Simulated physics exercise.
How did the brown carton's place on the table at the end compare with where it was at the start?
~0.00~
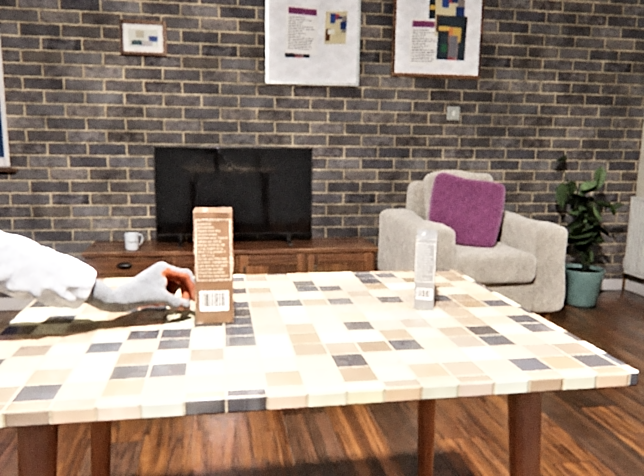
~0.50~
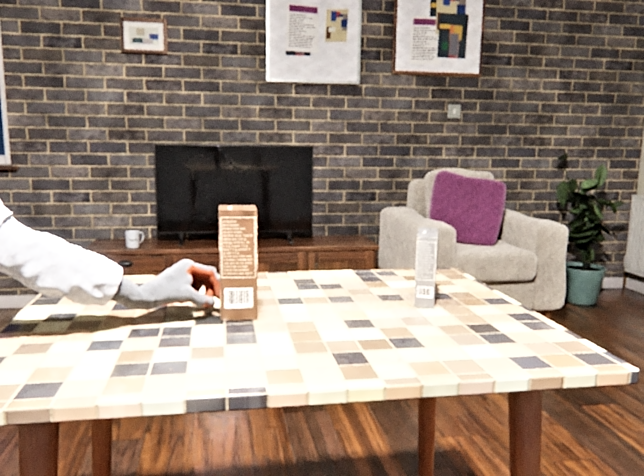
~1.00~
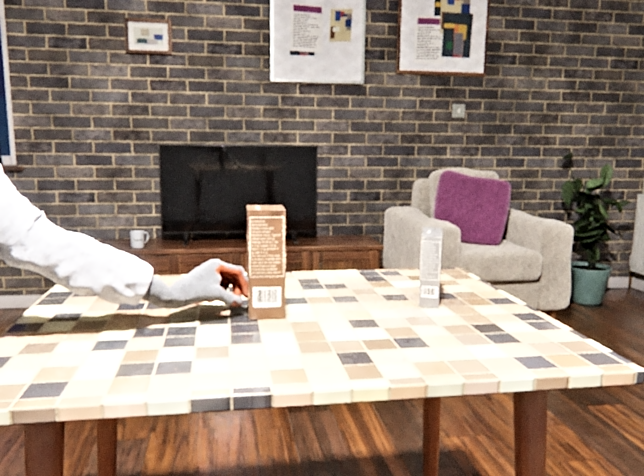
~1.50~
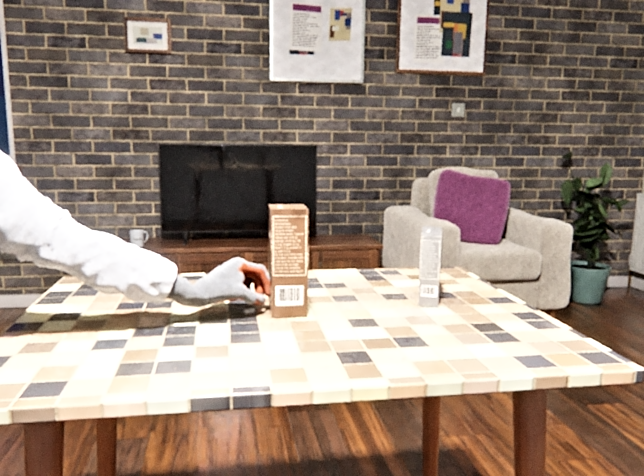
It ended up farther to the right along the table, closer to the grey packet than it was at the start.
A hand in a pale sleeve reached in from the left and steadily pushed a tall brown carton rightward across a patchwork-topped table, leaving it upright and closer to the small grey packet, which stayed where it was.
